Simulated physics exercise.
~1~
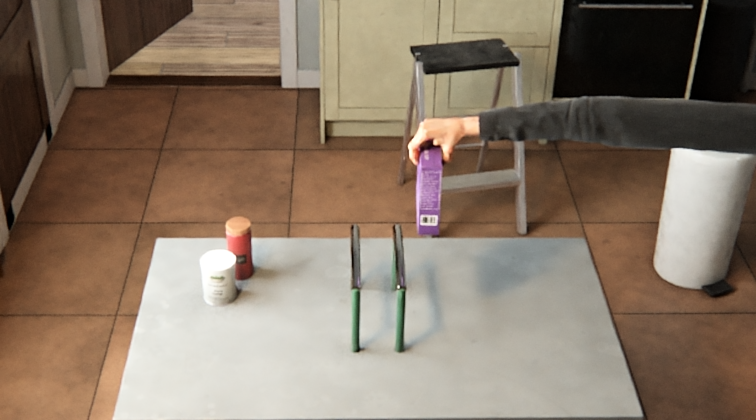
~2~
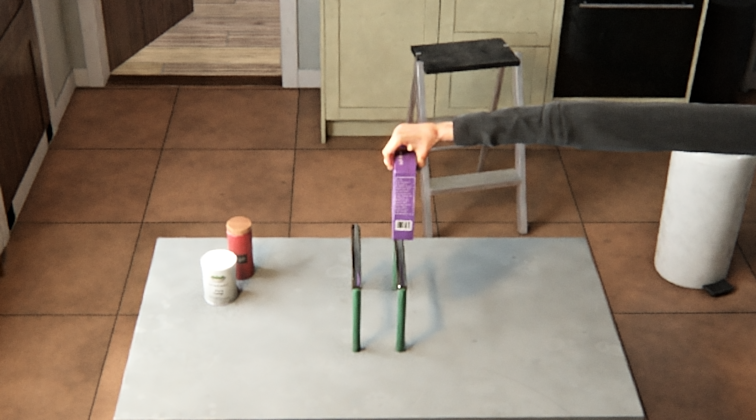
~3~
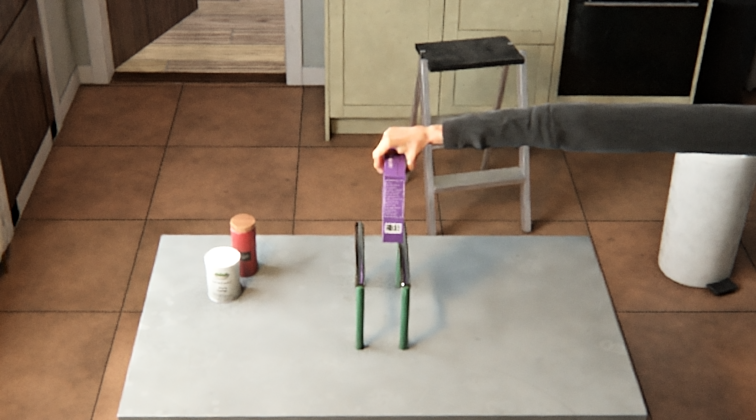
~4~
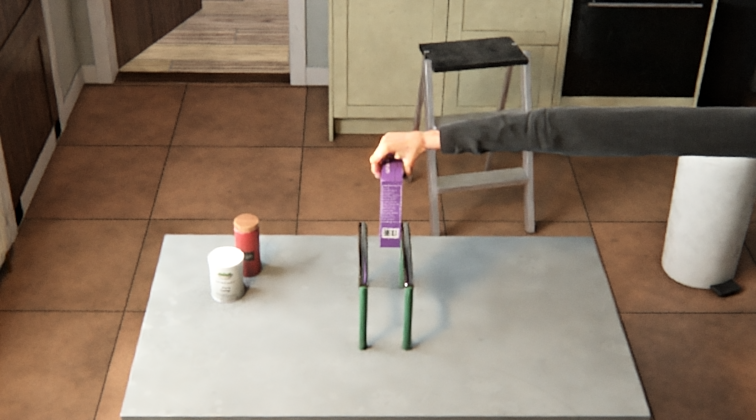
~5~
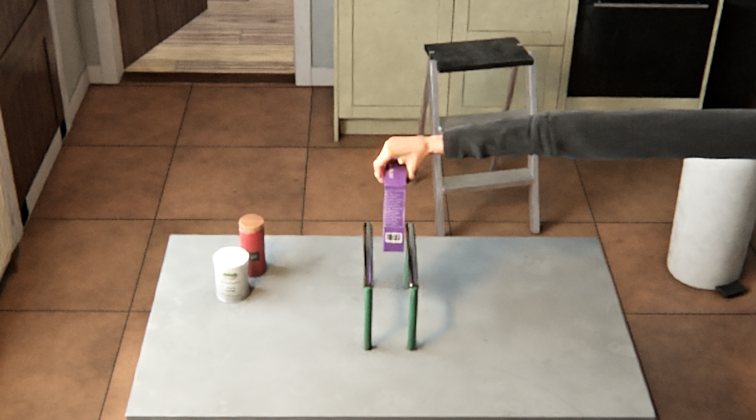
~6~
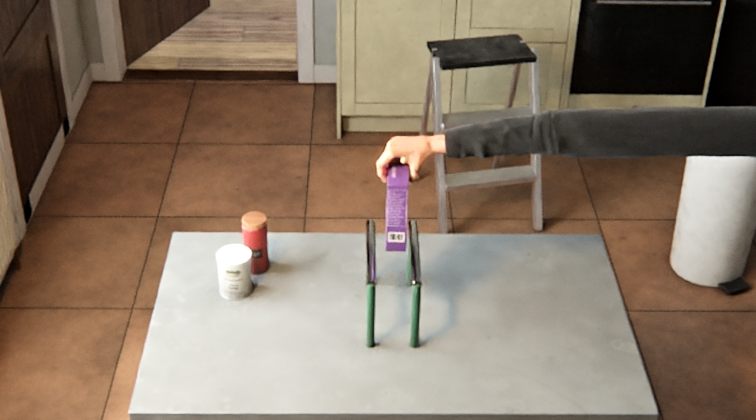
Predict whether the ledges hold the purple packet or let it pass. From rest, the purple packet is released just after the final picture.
The ledges let it pass.
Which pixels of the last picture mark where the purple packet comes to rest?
Looks like it settles somewhere around (394, 284).
Then, 0.30 s later than the last frame, purple packet moved about its own width near (395, 270).
Then, 0.40 s later than the last frame, purple packet moved about its own width near (395, 276).
When it is over, moved from the start, purple packet; the other 2 as before. End places, in pixels of the last picture, purple packet near (394, 284). The packet reaches the table.
